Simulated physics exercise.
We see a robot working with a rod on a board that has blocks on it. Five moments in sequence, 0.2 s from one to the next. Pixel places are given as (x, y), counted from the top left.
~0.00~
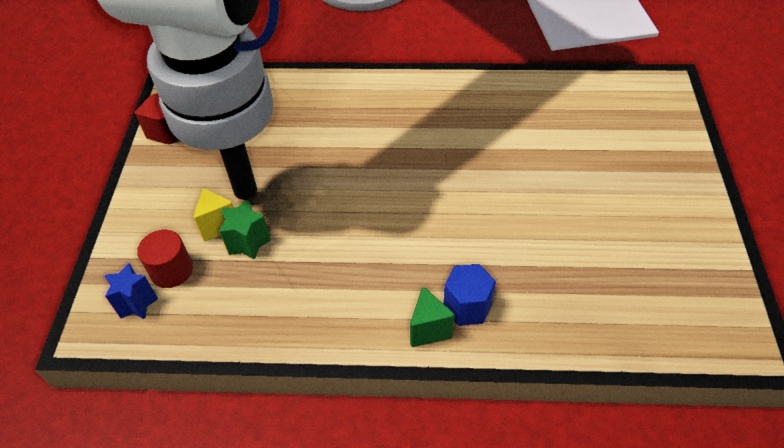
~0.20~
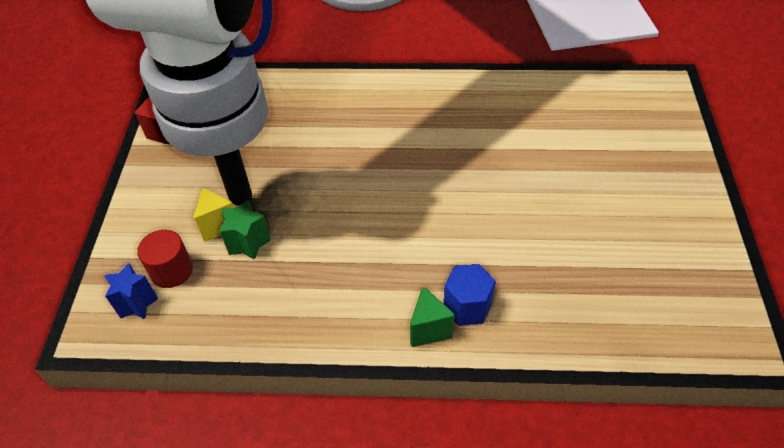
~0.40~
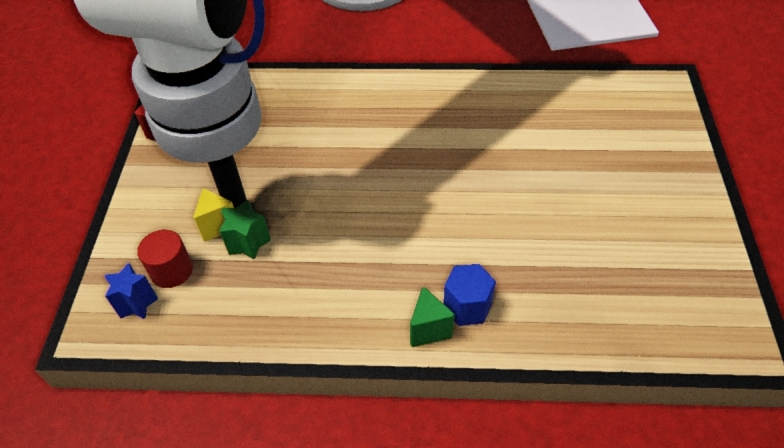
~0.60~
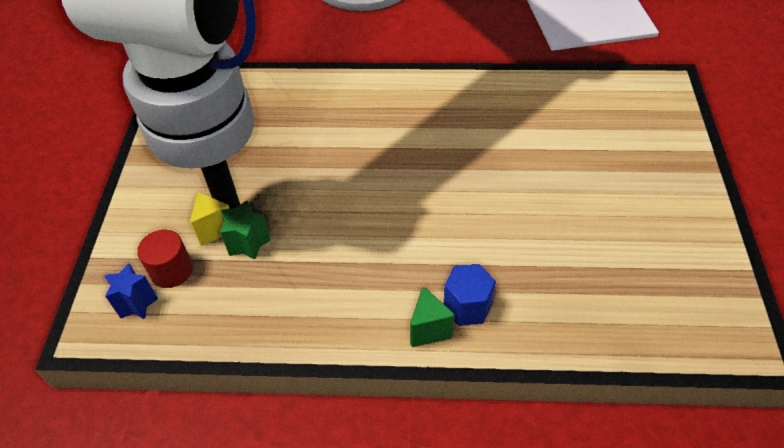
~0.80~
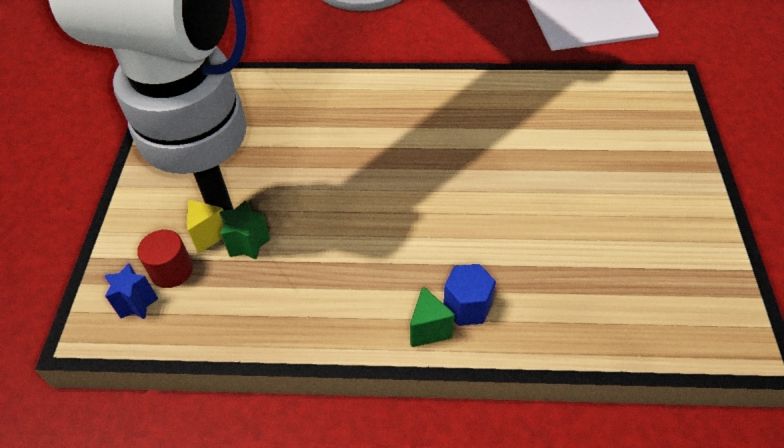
A grey and white robot arm holds a black rod over a striped wooden board on a red surface, seen from above at a steady angle. Yellow, green, red and blue blocks cluster at left, with a green triangle and blue hexagon lower near the middle. The arm moves left and slightly nearer, and its rod nudges the yellow block slightly down and left beside the green star.
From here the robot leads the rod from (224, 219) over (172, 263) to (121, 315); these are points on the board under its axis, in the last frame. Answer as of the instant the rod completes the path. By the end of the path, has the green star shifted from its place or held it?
It stays.
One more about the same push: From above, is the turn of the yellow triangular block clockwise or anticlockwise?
Rotates counter-clockwise.
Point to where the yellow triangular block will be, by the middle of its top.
(186, 251)
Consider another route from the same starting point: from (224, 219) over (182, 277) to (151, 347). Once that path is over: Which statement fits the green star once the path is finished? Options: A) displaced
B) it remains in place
I choose B.
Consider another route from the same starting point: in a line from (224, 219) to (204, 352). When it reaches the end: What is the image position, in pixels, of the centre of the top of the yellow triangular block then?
Pixel (174, 274).
On the path given first. One third of the way, rod (186, 242); blue star (117, 284); red circular block (149, 260); yellow triangular block (183, 244), turned 30° anticlockwise.
Two thirds of the way, rod (150, 274); blue star (94, 304), turned 25° clockwise; red circular block (133, 288); yellow triangular block (186, 251), turned 50° anticlockwise.
At the end, rod (117, 309); blue star (80, 318), turned 50° clockwise; red circular block (120, 320); yellow triangular block (186, 251), turned 50° anticlockwise; green star unmoved.
